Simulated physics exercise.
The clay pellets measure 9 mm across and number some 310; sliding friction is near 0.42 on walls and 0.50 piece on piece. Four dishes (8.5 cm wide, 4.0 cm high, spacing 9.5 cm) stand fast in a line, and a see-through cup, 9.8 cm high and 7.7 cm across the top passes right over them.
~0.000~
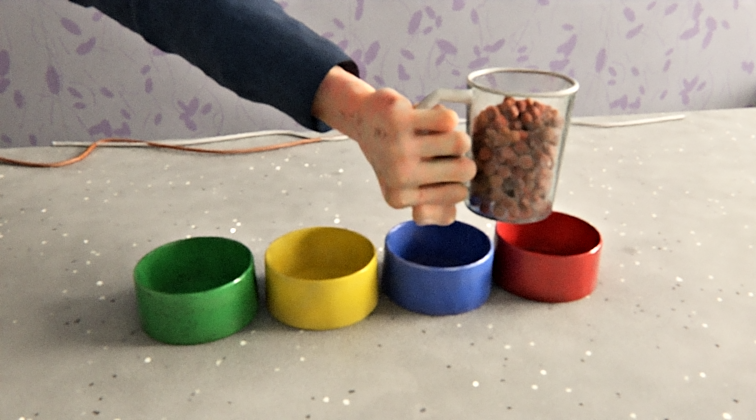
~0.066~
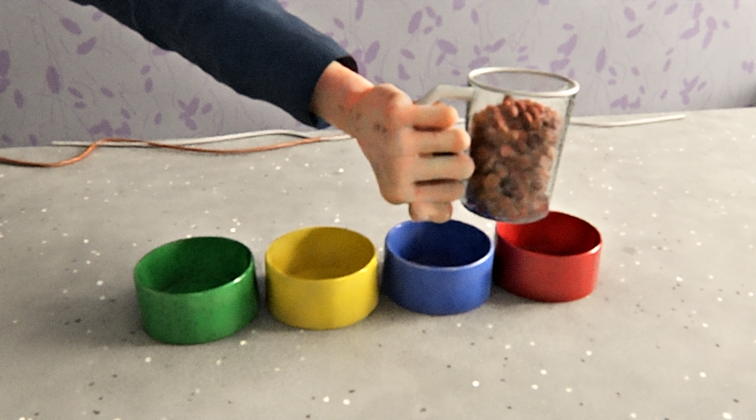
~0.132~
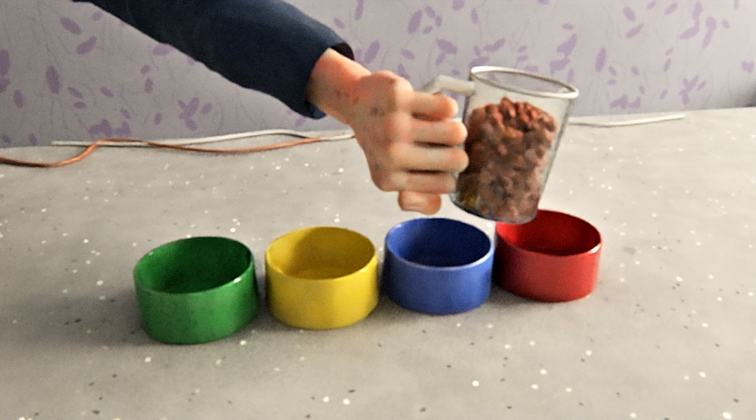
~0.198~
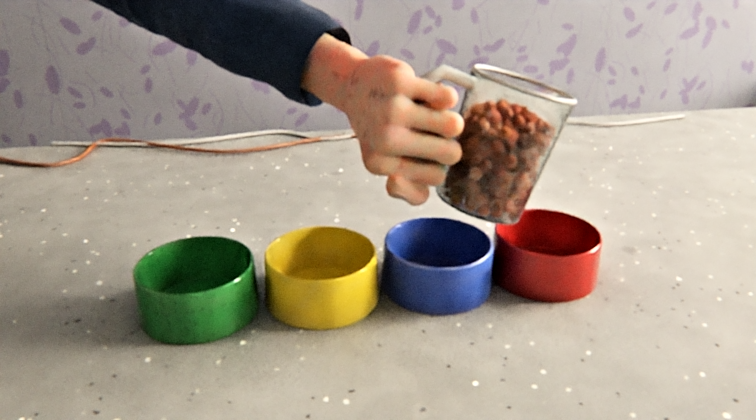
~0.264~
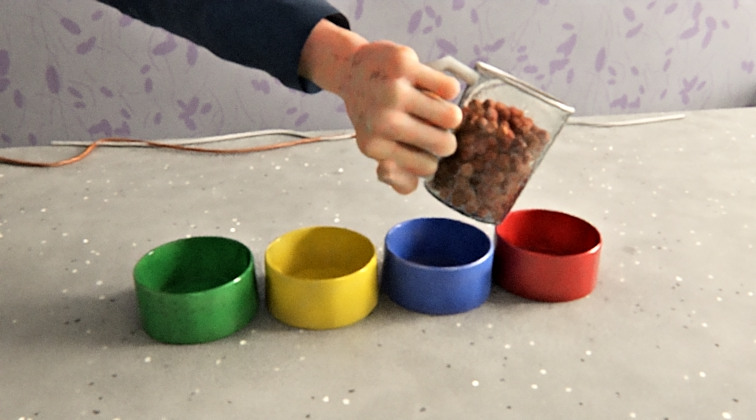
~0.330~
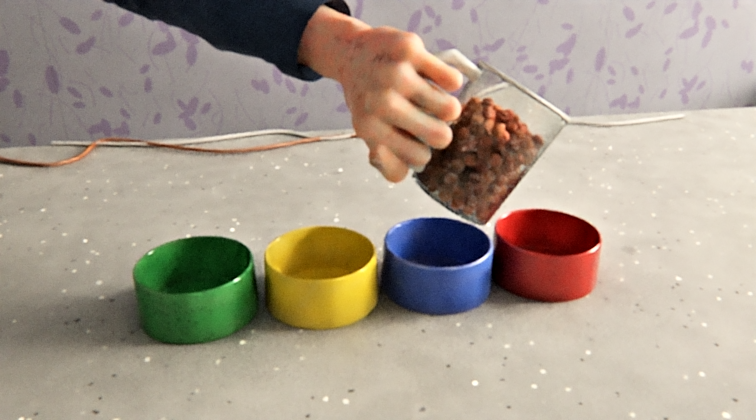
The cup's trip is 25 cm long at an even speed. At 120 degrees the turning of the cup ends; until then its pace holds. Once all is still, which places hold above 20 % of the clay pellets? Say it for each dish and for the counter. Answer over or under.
Red under, blue over, green under, yellow under, counter under.
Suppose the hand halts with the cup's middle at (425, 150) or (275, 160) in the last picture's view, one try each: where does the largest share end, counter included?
The winner: Blue, then blue.
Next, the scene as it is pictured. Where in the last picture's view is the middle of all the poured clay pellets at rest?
At about (440, 255).
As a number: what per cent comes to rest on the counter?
Roughly 10 per cent.
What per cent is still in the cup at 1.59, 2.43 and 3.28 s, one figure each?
In turn: 0, 0, 0.
After 1.59 s, tilt 120 degrees; cup holds 0 %, red 5 %, blue 90 %.
After 2.43 s, tilt 120 degrees; cup holds 0 %, red 5 %, blue 90 %.
After 3.28 s, tilt 120 degrees; cup holds 0 %, red 5 %, blue 90 %.
In the end, at 3.6 s, red 5 %, blue 90 %, green 0 %, yellow 0 %, counter 10 %.
